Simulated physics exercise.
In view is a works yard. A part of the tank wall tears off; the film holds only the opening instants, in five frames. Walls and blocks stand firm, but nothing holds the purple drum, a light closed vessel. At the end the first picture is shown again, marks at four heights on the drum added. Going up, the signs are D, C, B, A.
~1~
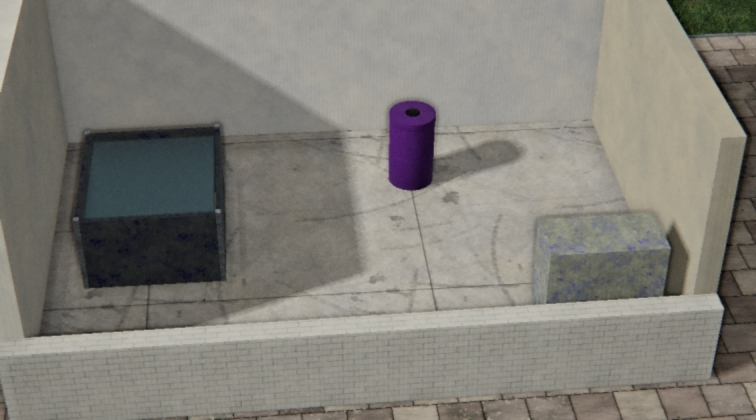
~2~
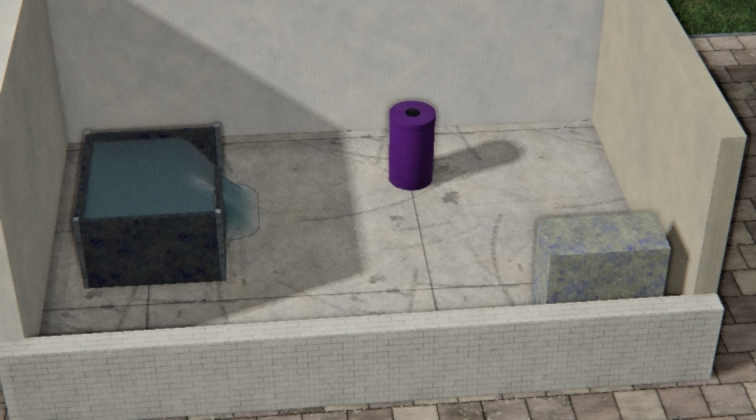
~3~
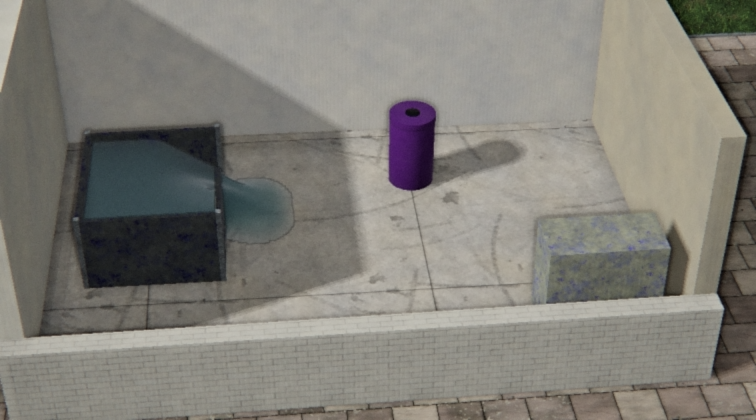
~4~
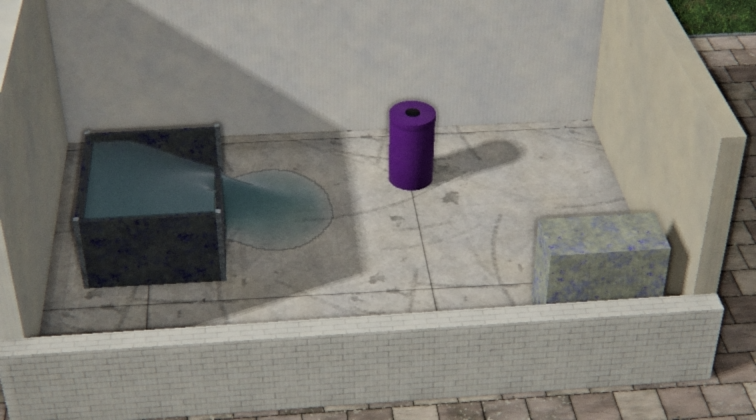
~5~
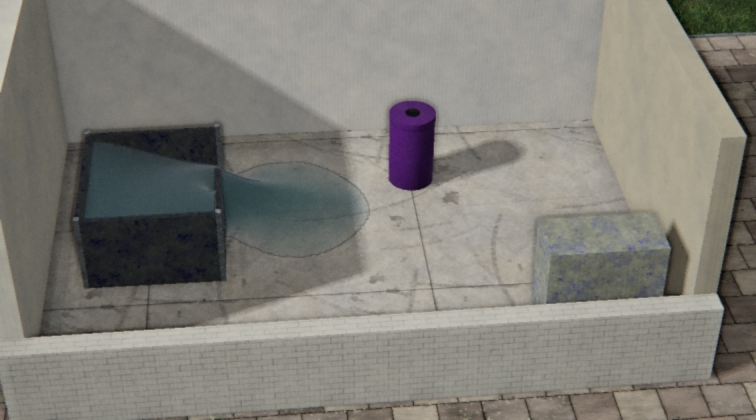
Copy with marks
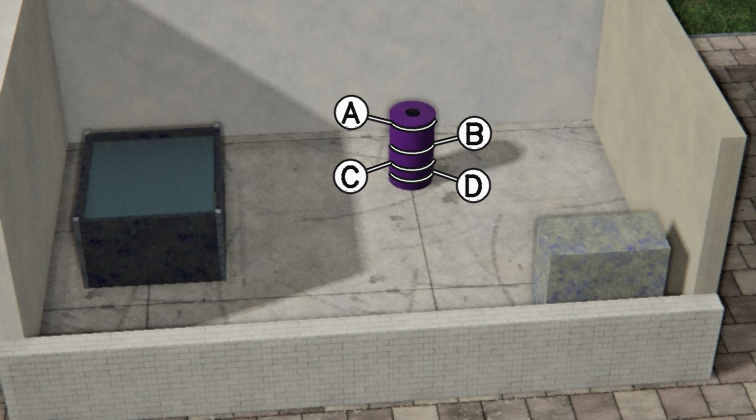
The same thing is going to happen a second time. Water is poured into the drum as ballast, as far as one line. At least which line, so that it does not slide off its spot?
Line B.
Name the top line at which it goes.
That would be C.
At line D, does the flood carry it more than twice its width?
Yes, it does.
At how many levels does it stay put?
Two of them.
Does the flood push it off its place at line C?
Yes, that goes wrong.
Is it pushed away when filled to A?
No.
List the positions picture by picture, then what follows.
Lid of the purple drum at (412, 113); tank full, its middle at (151, 178).
Water covers 1 % of the ground and is seen nearest the drum at (250, 197).
Water covers 3 % of the ground and is seen nearest the drum at (284, 198).
Water covers 6 % of the ground and is seen nearest the drum at (317, 193).
Lid of the purple drum at (412, 113); water covers 9 % of the ground and is seen nearest the drum at (357, 198).
On the marked copy, A at (415, 130); B at (414, 153); C at (414, 170); D at (413, 181); from the bottom up D, C, B, A.
Choosing A, it does not move.
Choosing B, it does not move.
Choosing C, it is pushed about its own width away.
Choosing D, it is pushed about 4 times its own width away.
